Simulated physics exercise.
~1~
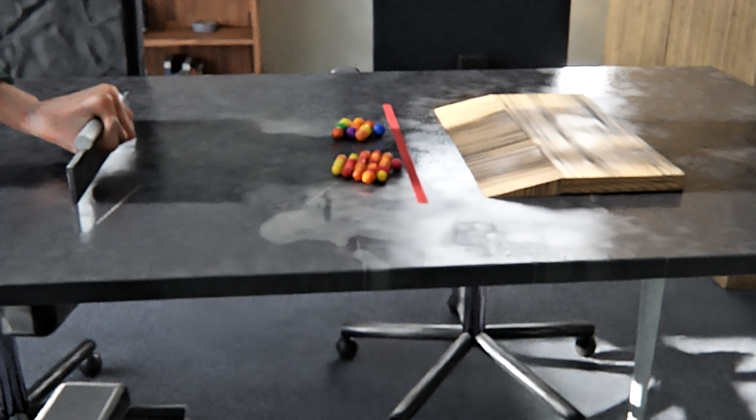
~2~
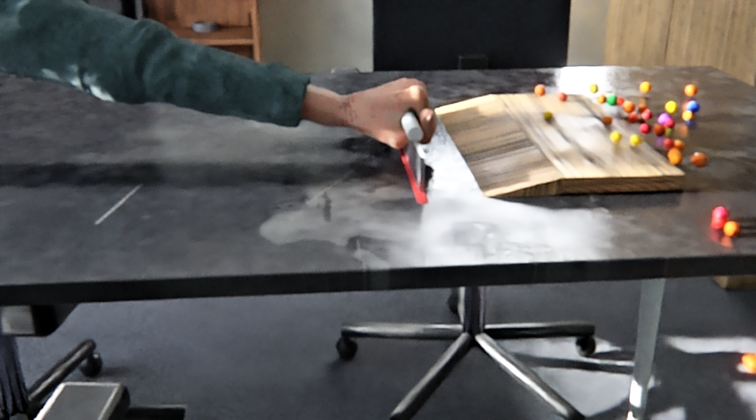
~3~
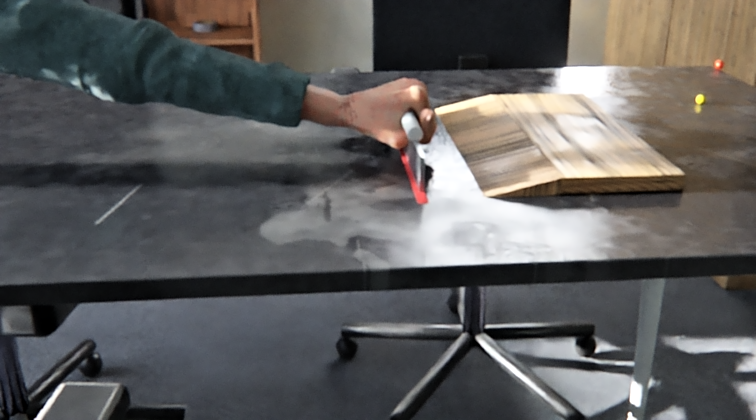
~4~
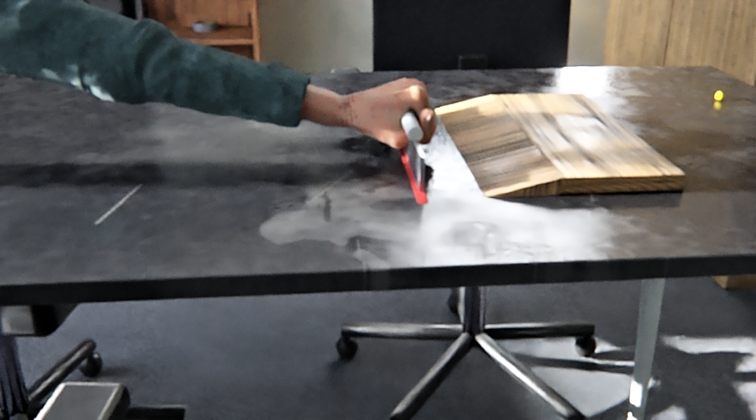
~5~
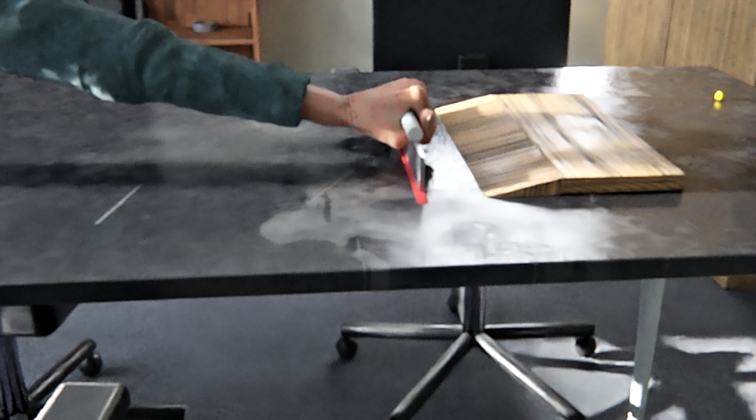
The video shows a hand sweeping a scraper rightward across a dark table to a strip of red tape, sending two clusters of colorful beads over a sloped wooden slab and beyond it, until one yellow bead remains at right while the hand holds still.
